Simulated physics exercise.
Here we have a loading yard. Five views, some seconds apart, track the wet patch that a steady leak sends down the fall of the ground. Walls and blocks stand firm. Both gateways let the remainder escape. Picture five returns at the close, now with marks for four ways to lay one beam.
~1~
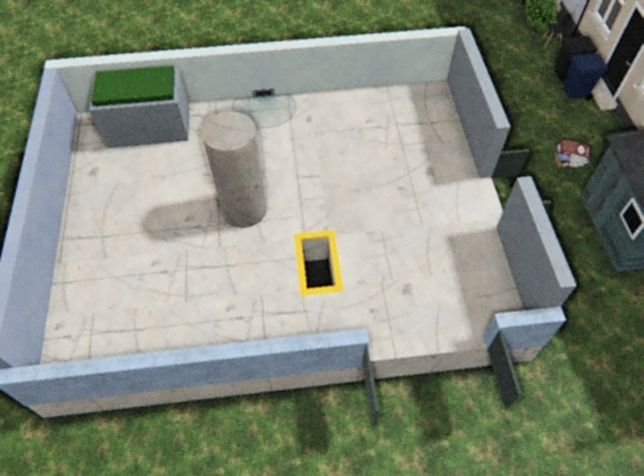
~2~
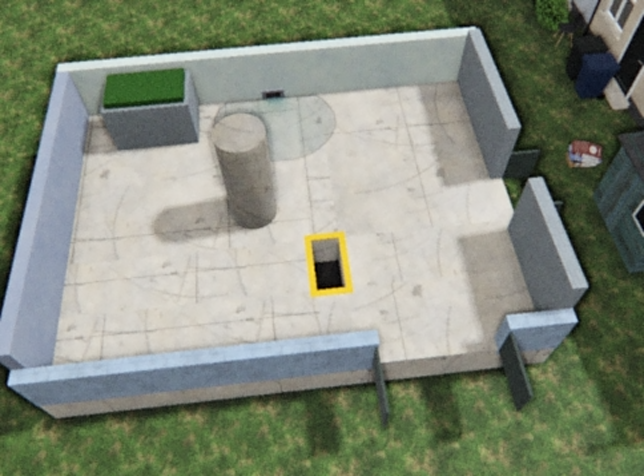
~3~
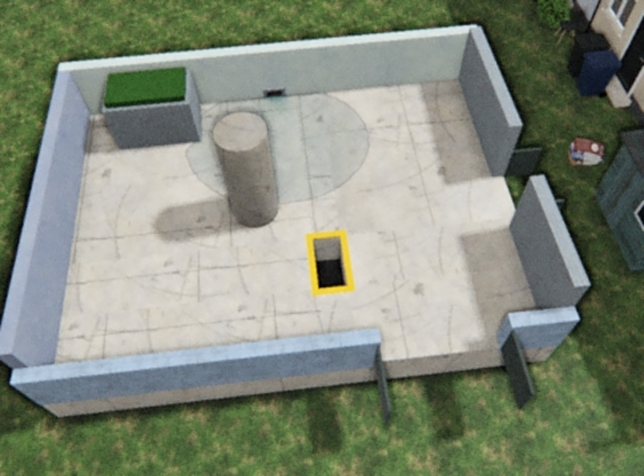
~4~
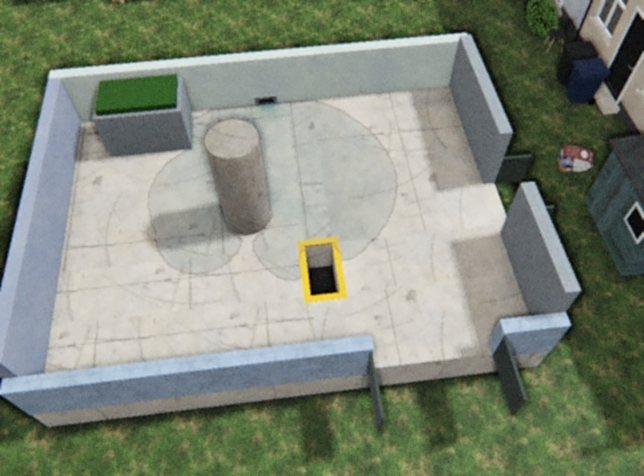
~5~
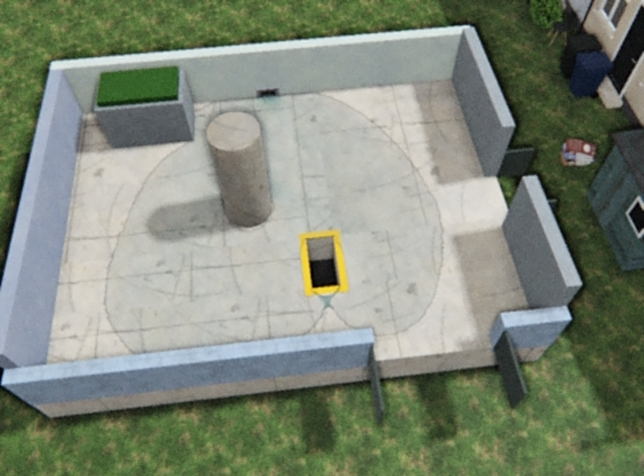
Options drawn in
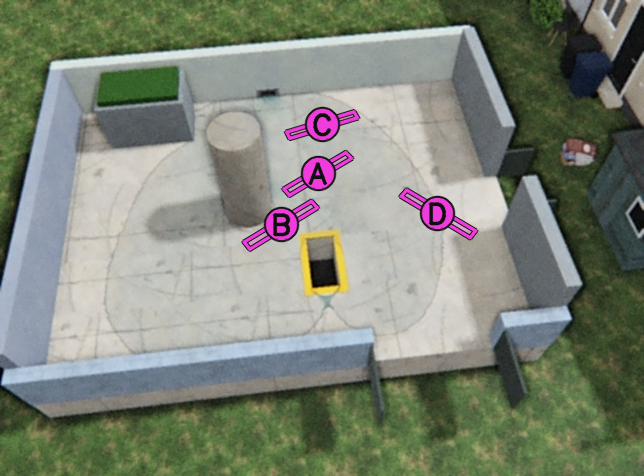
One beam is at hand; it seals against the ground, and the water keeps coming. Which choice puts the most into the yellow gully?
D is best.
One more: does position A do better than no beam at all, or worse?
Worse.
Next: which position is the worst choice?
The answer is B.
On the marked copy, A from (286, 192) to (348, 155); B from (247, 245) to (314, 204); C from (288, 135) to (355, 114); D from (403, 193) to (472, 234).
Choosing A, about 23 % of the stream goes into the yellow gully, about 72 % out by the gates.
Choosing B, about 14 % of the stream goes into the yellow gully, about 81 % out by the gates.
Choosing C, about 23 % of the stream goes into the yellow gully, about 73 % out by the gates.
Choosing D, about 32 % of the stream goes into the yellow gully, about 63 % out by the gates.
